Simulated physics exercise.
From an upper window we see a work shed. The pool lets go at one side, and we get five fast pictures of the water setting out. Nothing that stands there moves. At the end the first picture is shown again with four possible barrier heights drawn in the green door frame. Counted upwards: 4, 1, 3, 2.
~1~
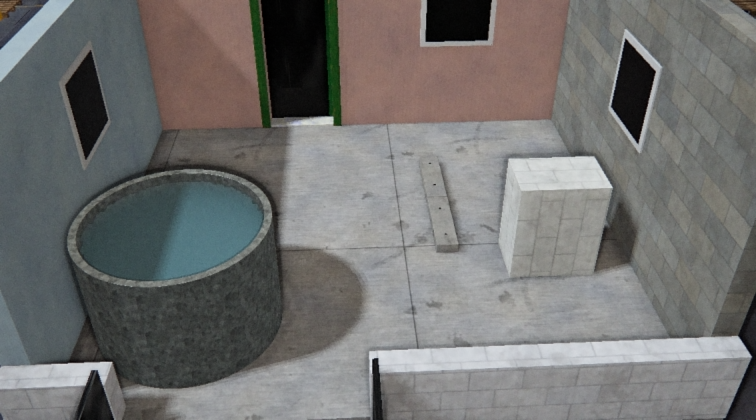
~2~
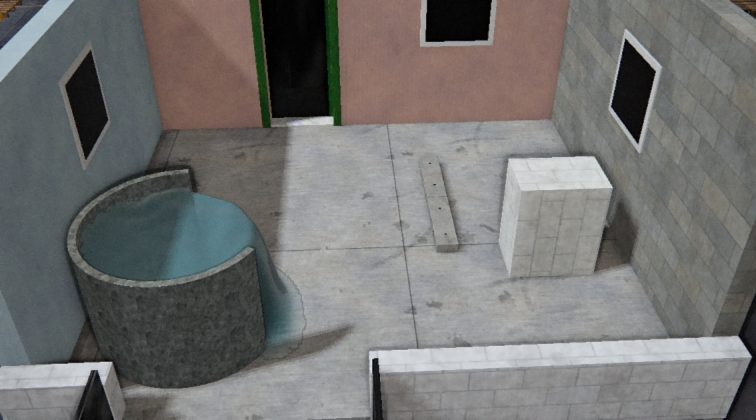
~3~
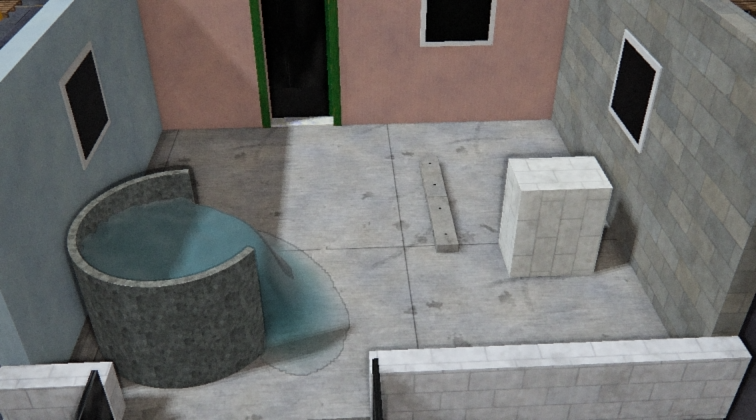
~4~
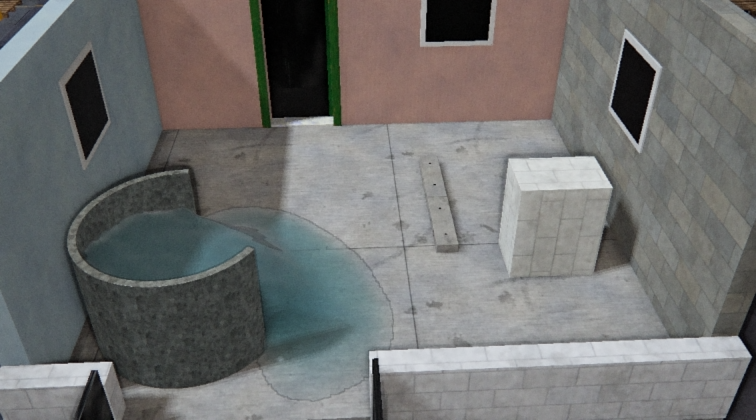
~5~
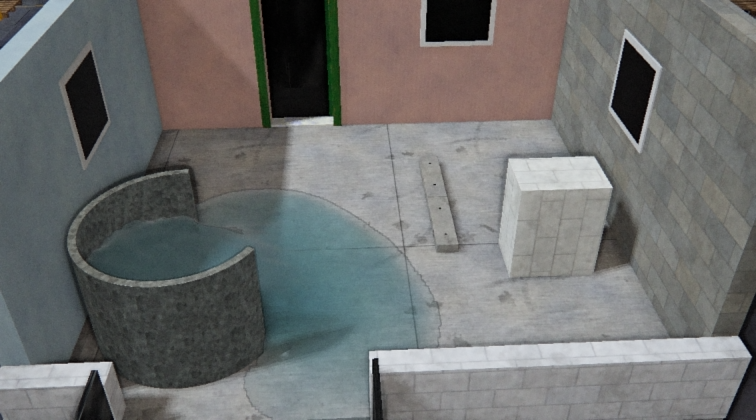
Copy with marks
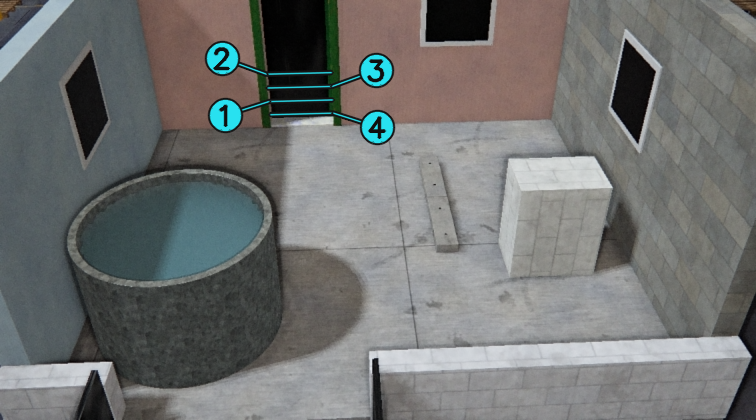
A round, dark stone pool of blue-green water stands at the left of a walled concrete yard, seen from above. A green-edged doorway opens in the pink back wall, a pale block sits at right beside a narrow grey slab, and low white walls cross the front. The pool's right side disappears, and water pours out, spreading rightward and forward across the floor as its level drops, while the camera stays still.
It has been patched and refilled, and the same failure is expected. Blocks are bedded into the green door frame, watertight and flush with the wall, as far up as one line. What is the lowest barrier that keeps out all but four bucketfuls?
Mark 4 just does it.
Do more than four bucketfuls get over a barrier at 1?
No, not at all.
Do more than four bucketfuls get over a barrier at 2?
No, that is safe.
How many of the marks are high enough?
All of them.
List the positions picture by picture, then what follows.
Water in the pool at rest, its middle at (174, 229); foot of the green doorway at (302, 126); open gate at (241, 352), in the first frame.
Front seen at (270, 278), 2 % of the ground wet, in the second frame.
Front seen at (325, 318), 6 % of the ground wet, in the third frame.
Front seen at (380, 319), 13 % of the ground wet, in the fourth frame.
Front seen at (430, 322), 23 % of the ground wet, in the fifth frame.
On the marked copy, 1 at (301, 100); 2 at (299, 73); 3 at (300, 87); 4 at (301, 113); from the bottom up 4, 1, 3, 2.
If 1 is chosen, nothing gets over.
If 2 is chosen, nothing gets over.
If 3 is chosen, nothing gets over.
If 4 is chosen, a splash gets over, under a bucket.
